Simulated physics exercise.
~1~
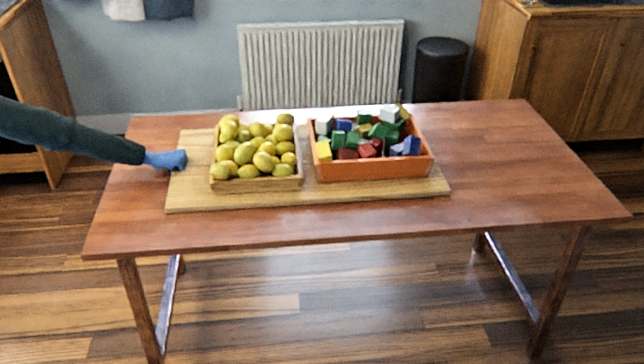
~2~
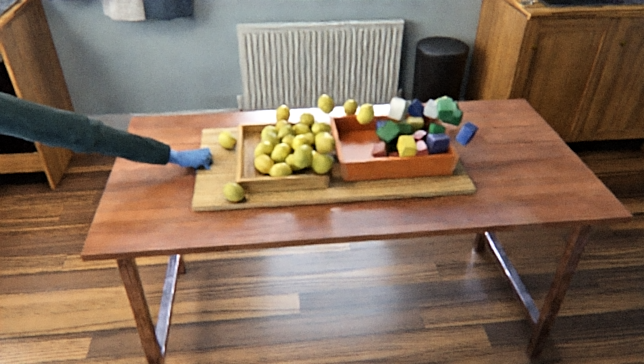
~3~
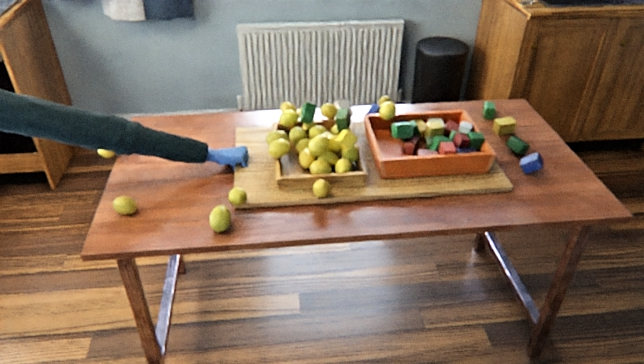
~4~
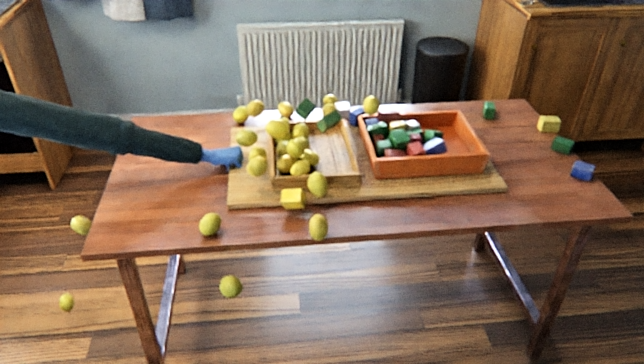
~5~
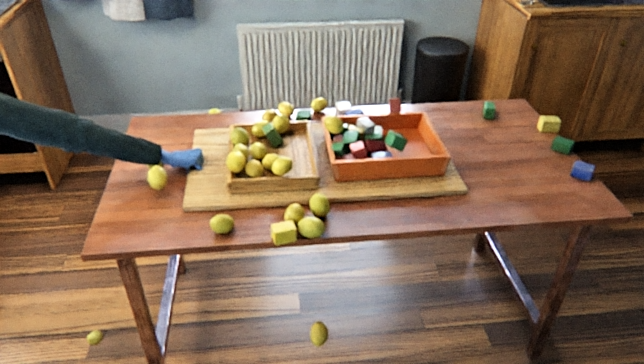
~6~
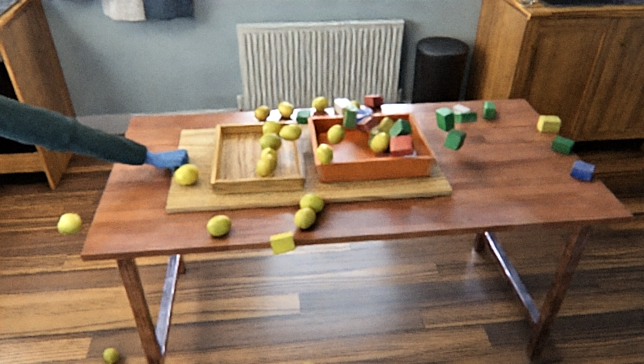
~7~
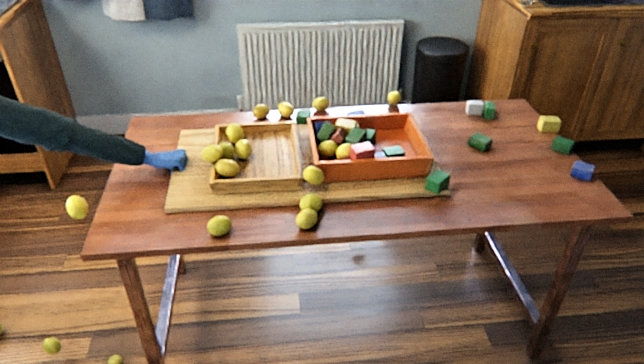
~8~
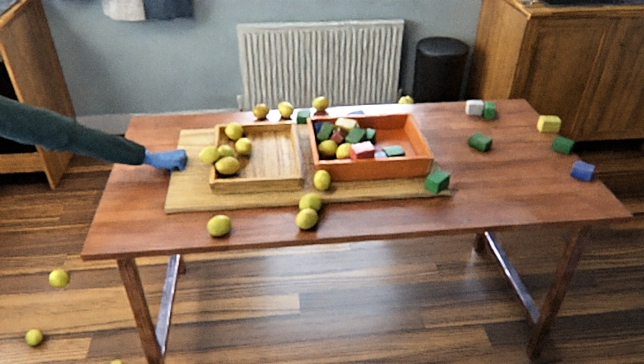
In a room with a striped wood floor and a white radiator on the far wall, a still, slightly raised view faces a reddish wooden table. A gloved hand reaches in from the left to a board carrying a wooden tote heaped with yellow-green lemons and, to its right, an orange tote of colourful toy bricks. The hand pushes the board right, and lemons and bricks spill over the walls. It shifts the board back left, and more tumble out, some lemons dropping to the floor. Finally the board rests at its starting place, the wooden tote nearly empty, the orange one still holding many bricks.
